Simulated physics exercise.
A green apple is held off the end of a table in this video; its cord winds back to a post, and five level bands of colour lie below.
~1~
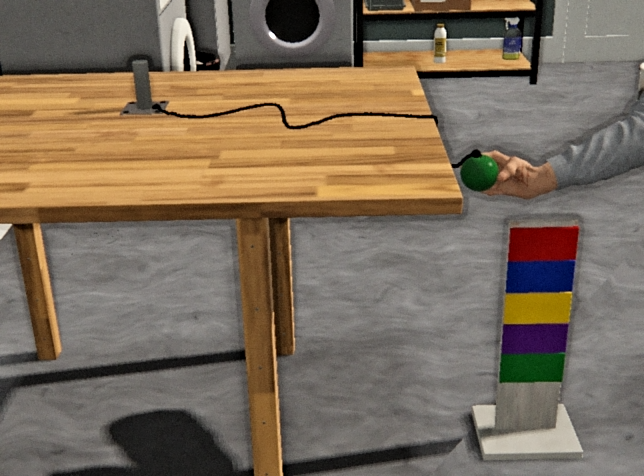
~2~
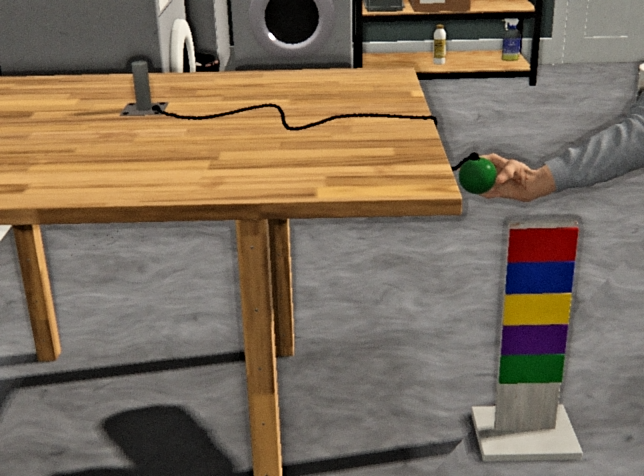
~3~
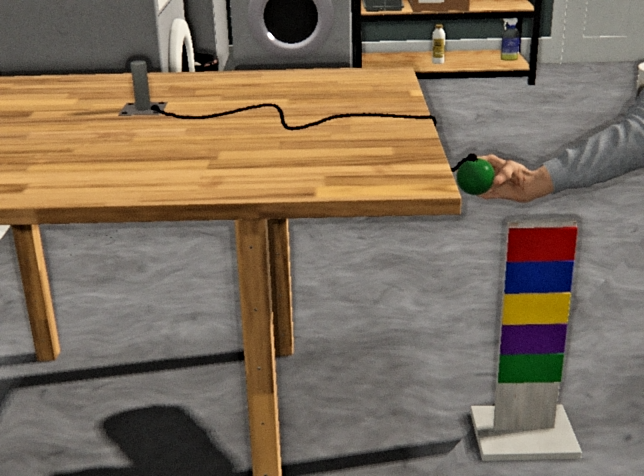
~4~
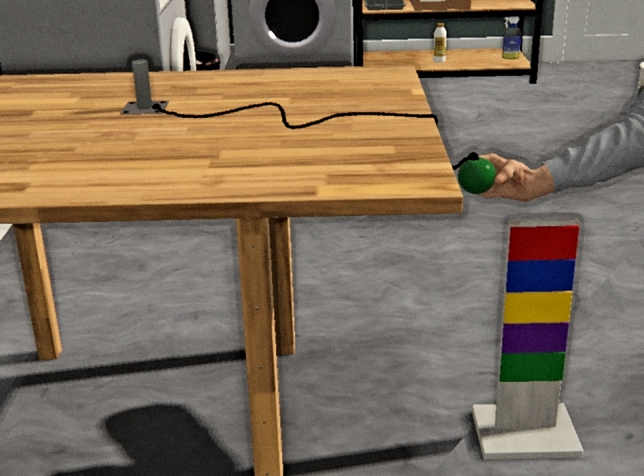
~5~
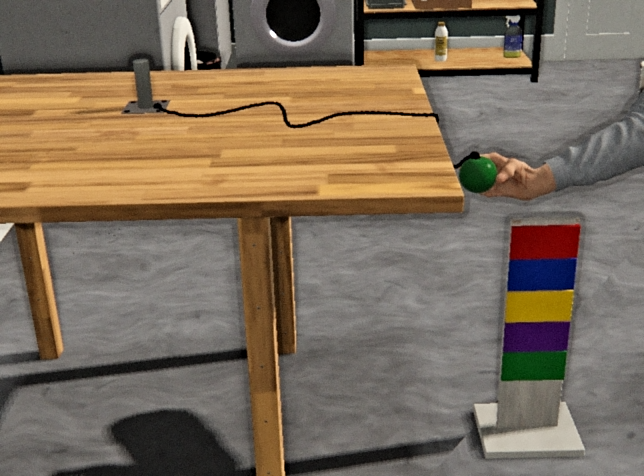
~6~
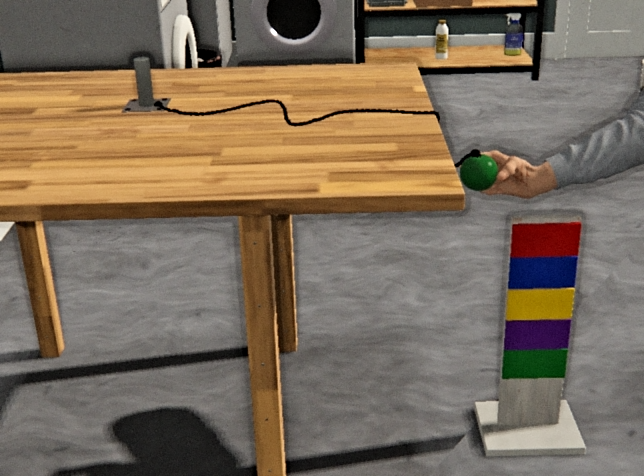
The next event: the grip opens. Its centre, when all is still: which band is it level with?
It is level with the yellow band.
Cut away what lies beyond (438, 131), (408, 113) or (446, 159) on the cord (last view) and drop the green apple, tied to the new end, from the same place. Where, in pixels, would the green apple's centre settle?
Case by case: Close to (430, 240), (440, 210) and (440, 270).
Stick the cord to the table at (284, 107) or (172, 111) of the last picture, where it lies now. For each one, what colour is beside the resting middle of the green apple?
First try blue, second try yellow.
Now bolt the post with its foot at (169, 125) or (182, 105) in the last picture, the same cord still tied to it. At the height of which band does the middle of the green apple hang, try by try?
Going case by case, it's purple and then purple.
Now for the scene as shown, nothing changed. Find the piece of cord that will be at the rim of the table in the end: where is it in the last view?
At (336, 113).
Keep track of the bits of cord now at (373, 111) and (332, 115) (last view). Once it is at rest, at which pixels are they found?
The first finishes about (438, 154) and the second about (430, 115).
A little later, apple near (399, 287); level with yellow.
Next, apple near (448, 299); level with yellow.
When it is over, apple near (436, 301); level with yellow. Its centre hangs level with the yellow band.
